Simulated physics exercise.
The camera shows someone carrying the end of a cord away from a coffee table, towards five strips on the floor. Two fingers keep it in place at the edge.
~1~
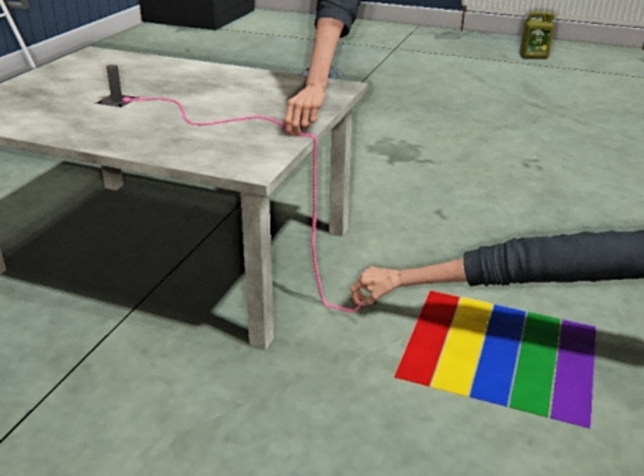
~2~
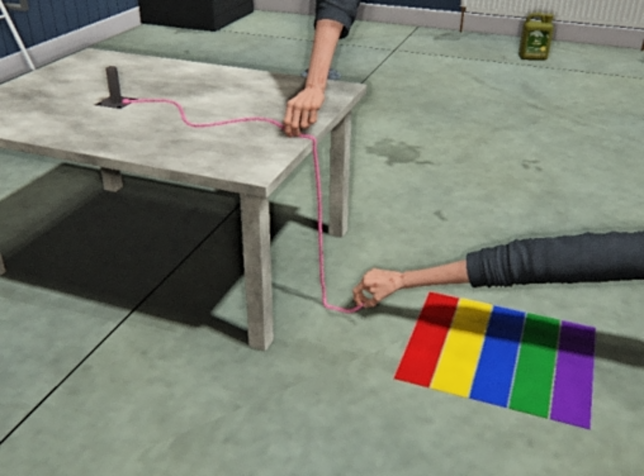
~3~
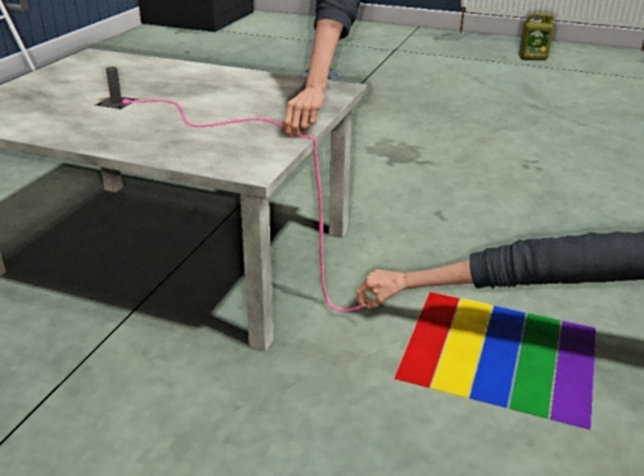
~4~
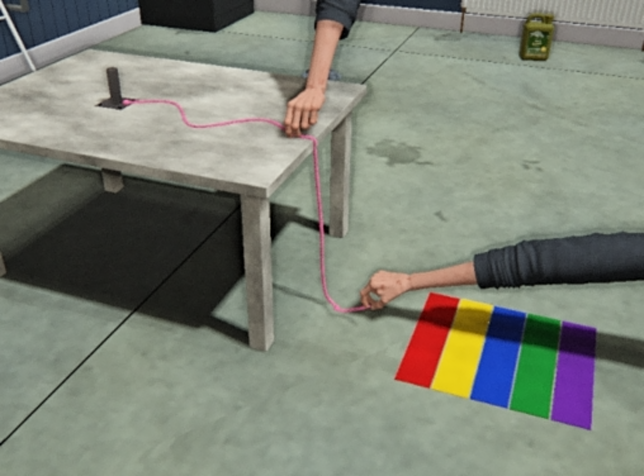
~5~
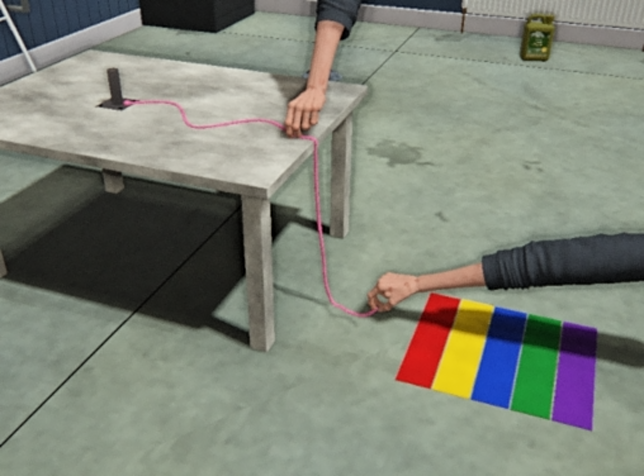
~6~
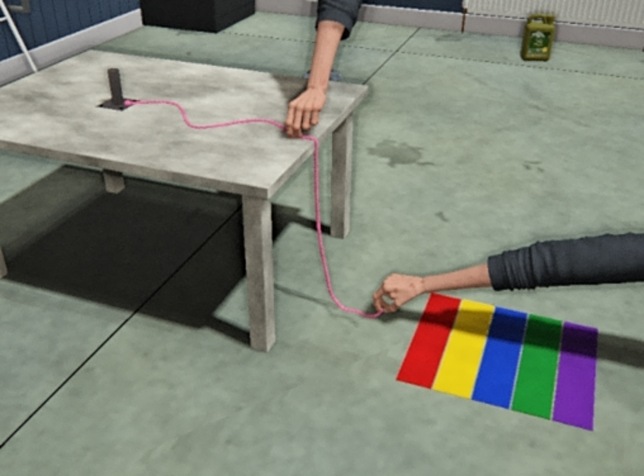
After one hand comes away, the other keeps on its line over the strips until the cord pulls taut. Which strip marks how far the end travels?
The green strip.
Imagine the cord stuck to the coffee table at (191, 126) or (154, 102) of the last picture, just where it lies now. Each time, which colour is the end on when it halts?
The end stops on blue and then on green.
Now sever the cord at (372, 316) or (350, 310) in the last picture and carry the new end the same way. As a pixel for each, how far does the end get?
One per try, the spots are (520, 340) and (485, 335).
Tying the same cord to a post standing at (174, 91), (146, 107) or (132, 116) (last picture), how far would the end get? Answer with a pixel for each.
First (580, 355), then (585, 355), and last (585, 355).
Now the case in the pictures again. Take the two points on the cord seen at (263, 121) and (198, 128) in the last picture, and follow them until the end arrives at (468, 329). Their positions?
(291, 134) and (232, 123), approximately.
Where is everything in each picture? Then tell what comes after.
End (360, 302); red (418, 364); yellow (455, 373); blue (492, 382); green (532, 392); purple (572, 402), in the first frame.
End (363, 304); cord through (158, 101) (189, 124) (265, 120) (314, 150) (320, 223) (324, 289), in the second frame.
End (366, 305), in the third frame.
End (370, 306); cord through (159, 102) (189, 125) (266, 121) (315, 151) (321, 224) (325, 291), in the fourth frame.
End (377, 308), in the fifth frame.
End (383, 309); cord through (160, 102) (191, 126) (267, 121) (316, 152) (318, 223) (330, 292), in the sixth frame.
Soon after, end near (468, 329); over yellow.
After that, end near (514, 339); over blue.
At the stop, end near (543, 346); over green. Over green.
